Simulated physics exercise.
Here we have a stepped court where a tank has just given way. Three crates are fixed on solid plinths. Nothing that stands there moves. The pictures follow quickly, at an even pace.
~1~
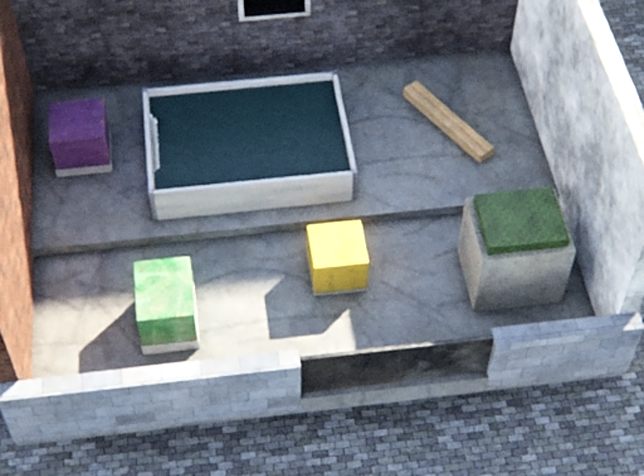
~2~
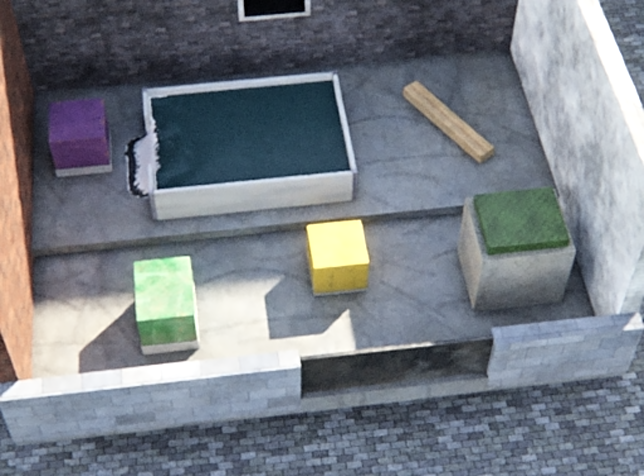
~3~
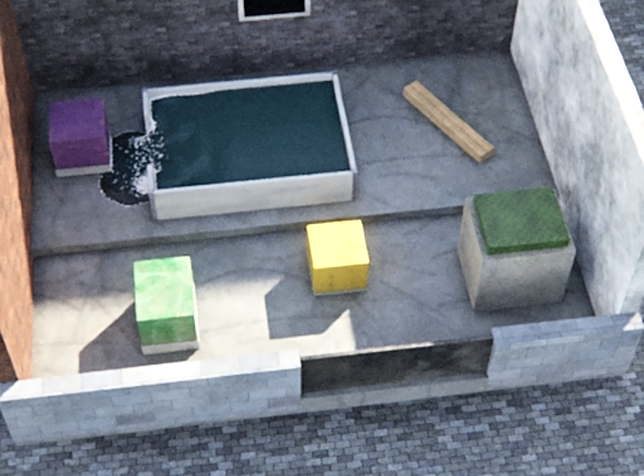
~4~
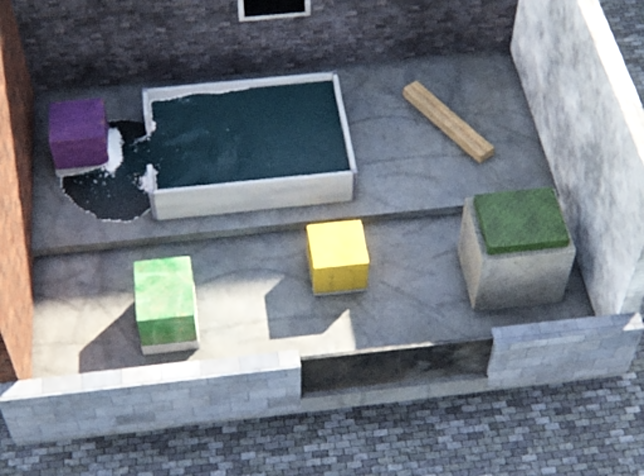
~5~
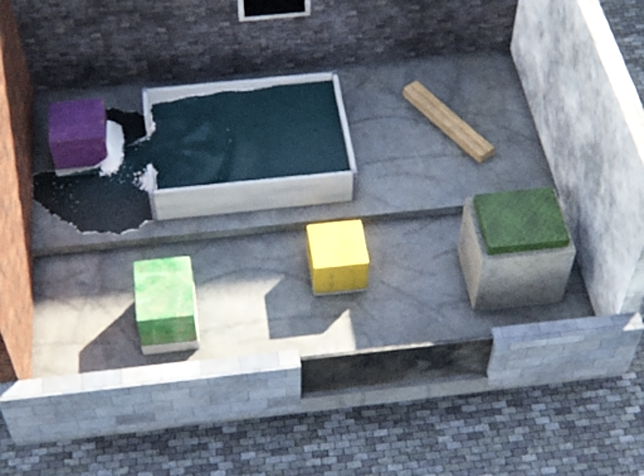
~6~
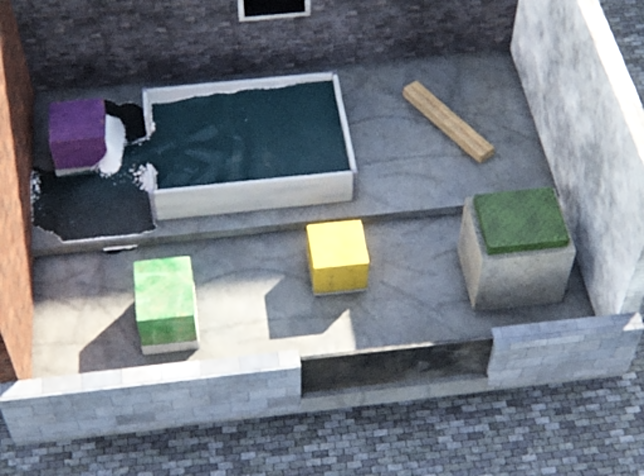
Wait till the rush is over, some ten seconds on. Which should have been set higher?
In the end: The green crate stays dry; the purple crate gets wet; the yellow crate gets wet.
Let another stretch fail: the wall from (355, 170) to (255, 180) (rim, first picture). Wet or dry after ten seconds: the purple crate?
One by one: Purple is spared.
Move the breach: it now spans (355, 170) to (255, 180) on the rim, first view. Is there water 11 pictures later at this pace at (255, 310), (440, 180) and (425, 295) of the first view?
In turn: Awash, clear, under water.
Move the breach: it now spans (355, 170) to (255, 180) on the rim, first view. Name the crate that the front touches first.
I say the yellow-painted one.
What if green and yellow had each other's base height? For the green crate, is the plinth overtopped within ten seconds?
The green one is soaked.
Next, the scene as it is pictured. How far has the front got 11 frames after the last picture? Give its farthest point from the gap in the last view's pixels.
Close to (33, 412).
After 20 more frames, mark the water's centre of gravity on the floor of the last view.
Roughly at (189, 182).
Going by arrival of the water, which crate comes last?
The yellow one.
A moment on, water covers 15 % of the floor; the green crate not reached, the purple crate water round its plinth, the yellow crate not reached.
Next, water covers 25 % of the floor; the green crate water round its plinth, the purple crate water round its plinth, the yellow crate not reached.
Then, water covers 35 % of the floor; the green crate water round its plinth, the purple crate water round its plinth, the yellow crate not reached.
Later, water covers 65 % of the floor; the green crate water round its plinth, the purple crate water round its plinth, the yellow crate water round its plinth.
In the end, water covers 90 % of the floor; the green crate stayed above the water, the purple crate was topped, the yellow crate was topped.
